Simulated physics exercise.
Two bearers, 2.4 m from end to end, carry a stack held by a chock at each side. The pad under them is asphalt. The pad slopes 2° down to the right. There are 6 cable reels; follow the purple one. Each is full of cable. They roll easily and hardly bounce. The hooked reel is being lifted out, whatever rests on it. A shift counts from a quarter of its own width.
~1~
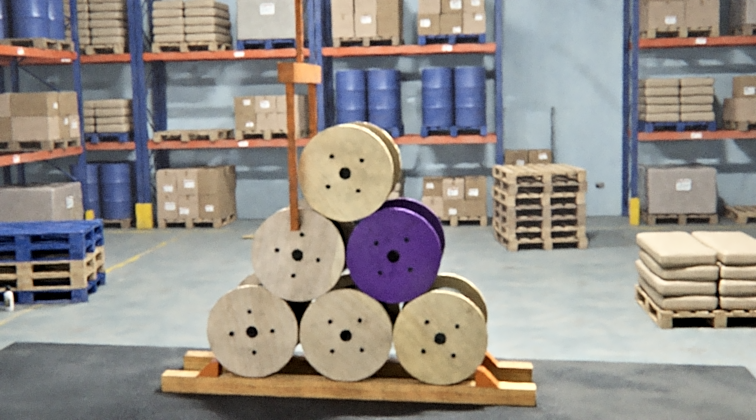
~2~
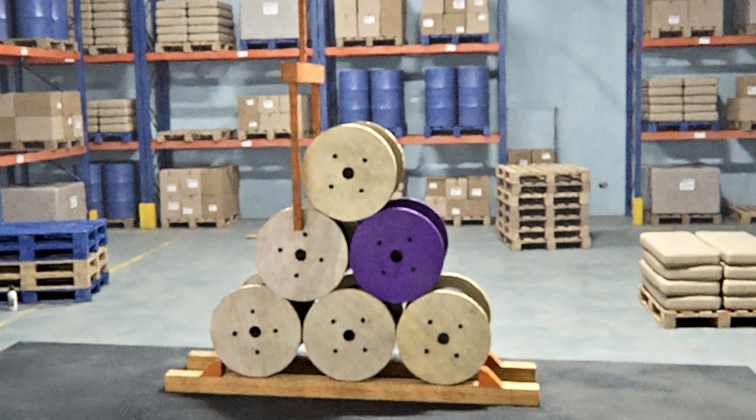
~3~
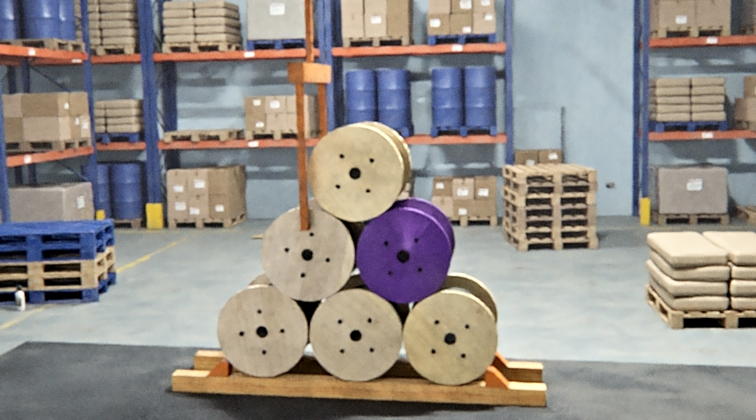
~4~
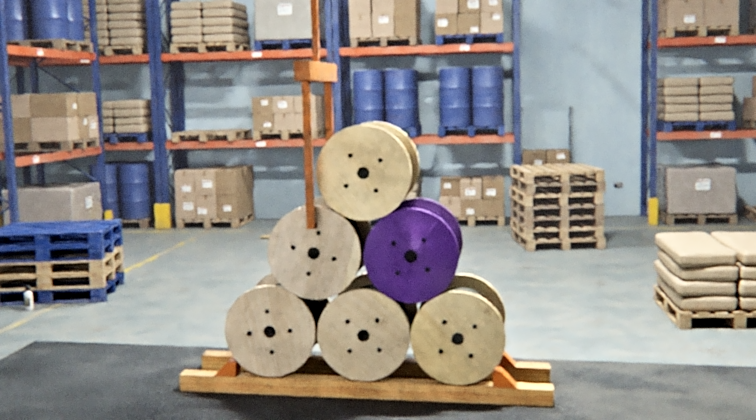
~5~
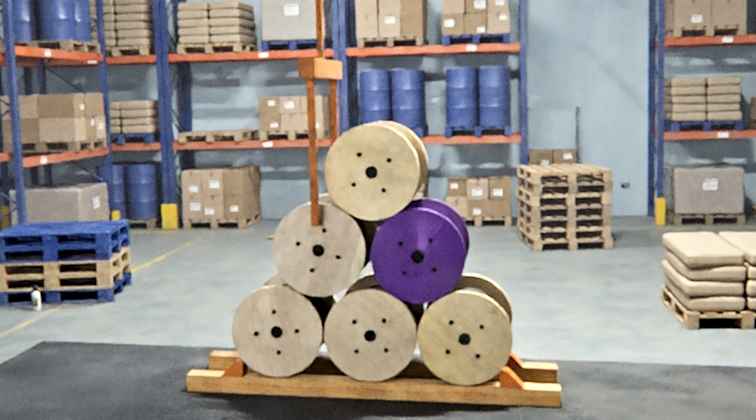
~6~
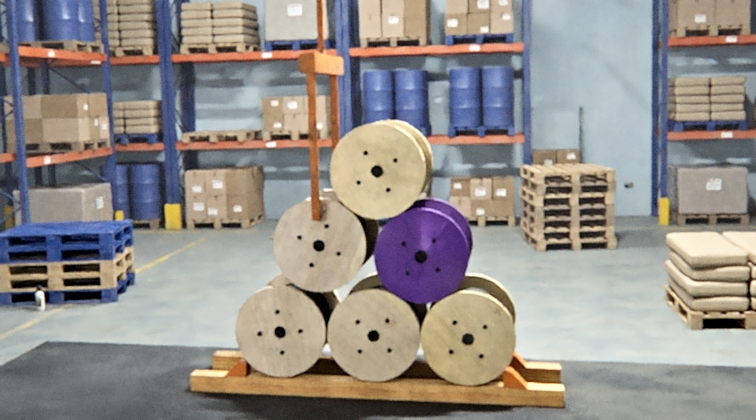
A purple reel sat still in a pyramid of pale wooden ones on timber bearers, and after a motionless start, an orange lifting arm raised the pale reel to its left very slightly.
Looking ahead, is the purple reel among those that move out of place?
Purple holds its place.
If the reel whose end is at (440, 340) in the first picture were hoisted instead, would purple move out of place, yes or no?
Then purple yes.
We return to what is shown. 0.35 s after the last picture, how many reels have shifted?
By then 0.
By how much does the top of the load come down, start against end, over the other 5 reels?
About 50 cm.
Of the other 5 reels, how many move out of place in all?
In all, 1.
Then, 0.3 s after the last picture, purple is unmoved; 0 of the other 5 have shifted.
At rest (2.2 s after the last picture), purple is unmoved; 1 of the other 5 has shifted.
